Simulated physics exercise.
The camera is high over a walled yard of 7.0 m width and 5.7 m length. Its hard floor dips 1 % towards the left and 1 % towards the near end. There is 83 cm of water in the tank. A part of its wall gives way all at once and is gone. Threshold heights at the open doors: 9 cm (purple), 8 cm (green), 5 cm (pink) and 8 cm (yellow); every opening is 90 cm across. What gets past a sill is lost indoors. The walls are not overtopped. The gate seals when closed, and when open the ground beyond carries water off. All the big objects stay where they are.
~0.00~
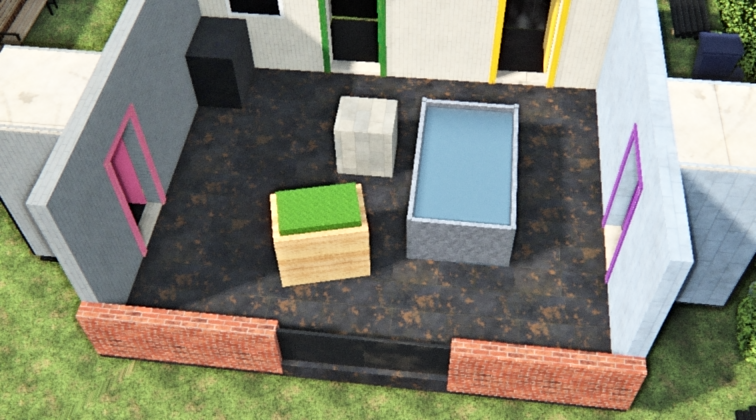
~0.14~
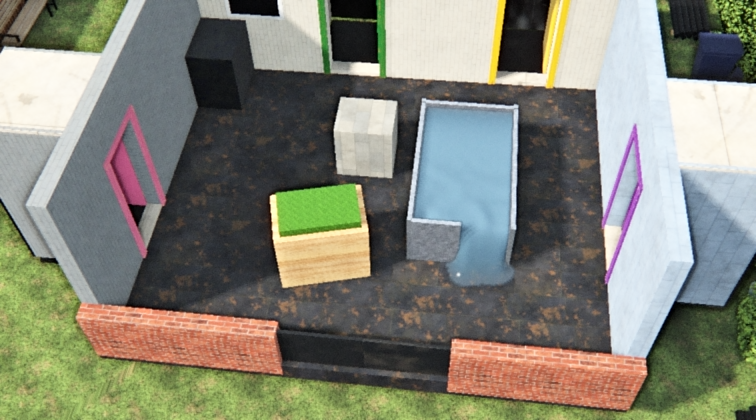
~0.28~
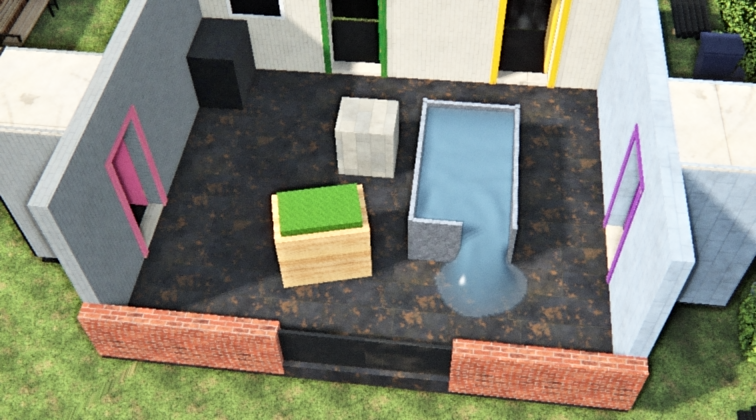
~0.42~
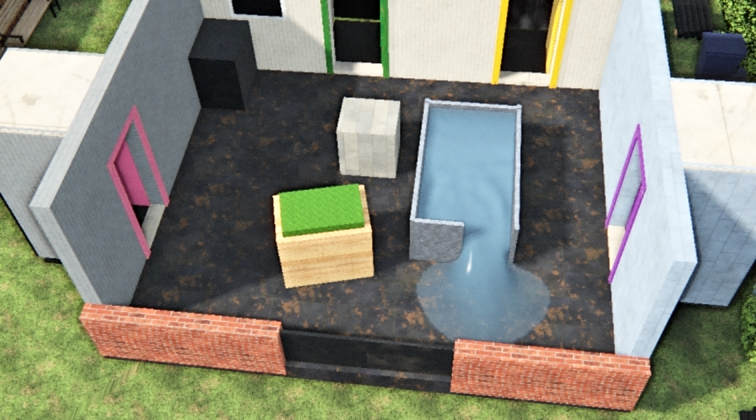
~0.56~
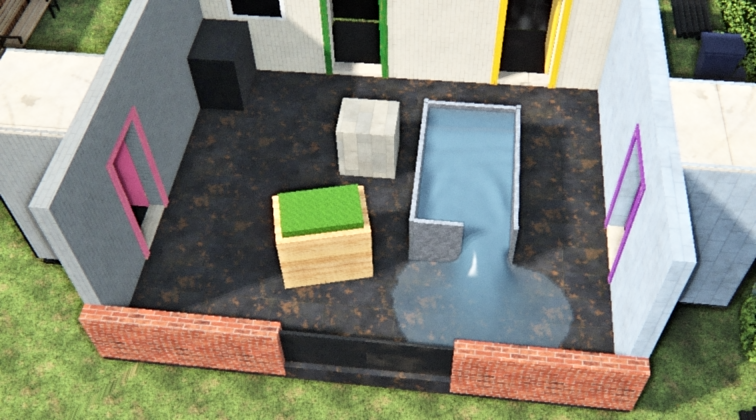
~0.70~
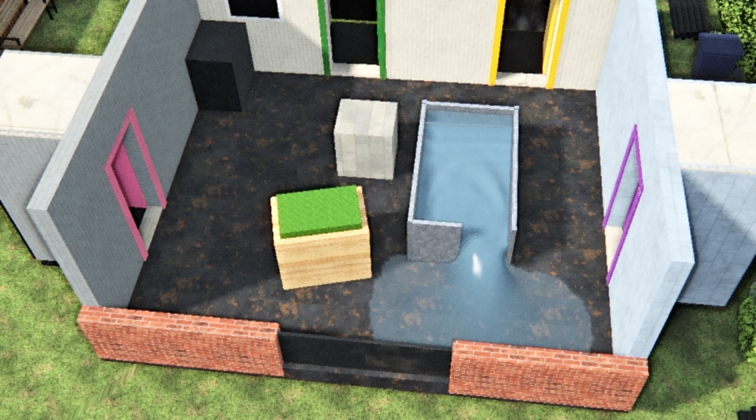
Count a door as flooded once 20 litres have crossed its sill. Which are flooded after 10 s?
The water let in: At the purple door it keeps below the limit; at the green door it stays under the limit; at the pink door it goes over the limit; at the yellow door it exceeds the limit.
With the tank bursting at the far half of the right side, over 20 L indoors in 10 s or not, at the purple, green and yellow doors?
Then: Purple past it, green under, yellow above.
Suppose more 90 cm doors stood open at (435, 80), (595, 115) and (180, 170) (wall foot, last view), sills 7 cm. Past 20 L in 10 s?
In turn: Not over, above, under.
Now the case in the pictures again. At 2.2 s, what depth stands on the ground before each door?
In cm: Purple 9, green 0, pink 0, yellow 0.
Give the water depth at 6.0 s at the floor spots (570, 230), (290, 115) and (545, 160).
About 5, 2 and 7 cm.
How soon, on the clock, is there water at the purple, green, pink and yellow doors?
Arrival: Purple 2.0 s, green 5.5 s, pink 3.0 s, yellow 3.4 s.
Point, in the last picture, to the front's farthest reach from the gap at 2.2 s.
At about (130, 337).
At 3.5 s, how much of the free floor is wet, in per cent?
Near 50 per cent is wet.
After 1.4 s water covers 15 % of the floor and is deepest (59 cm) near (608, 381); purple door not reached, green door not reached, pink door not reached, yellow door not reached.
After 2.2 s water covers 30 % of the floor and is deepest (44 cm) near (608, 381); purple door 9 cm at the sill, 0 L in, green door not reached, pink door not reached, yellow door not reached.
After 3.5 s water covers 50 % of the floor and is deepest (32 cm) near (118, 336); purple door 9 cm at the sill, 0 L in, green door not reached, pink door 9 cm at the sill, 5 L in, yellow door 4 cm at the sill, 0 L in.
After 6.0 s water covers 80 % of the floor and is deepest (24 cm) near (130, 337); purple door 7 cm at the sill, 1 L in, green door 2 cm at the sill, 0 L in, pink door 9 cm at the sill, 23 L in, yellow door 14 cm at the sill, 82 L in.
After 10.0 s water covers 100 % of the floor and is deepest (14 cm) near (118, 336); purple door 4 cm at the sill, 1 L in, green door 10 cm at the sill, 2 L in, pink door 7 cm at the sill, 43 L in, yellow door 7 cm at the sill, 116 L in.
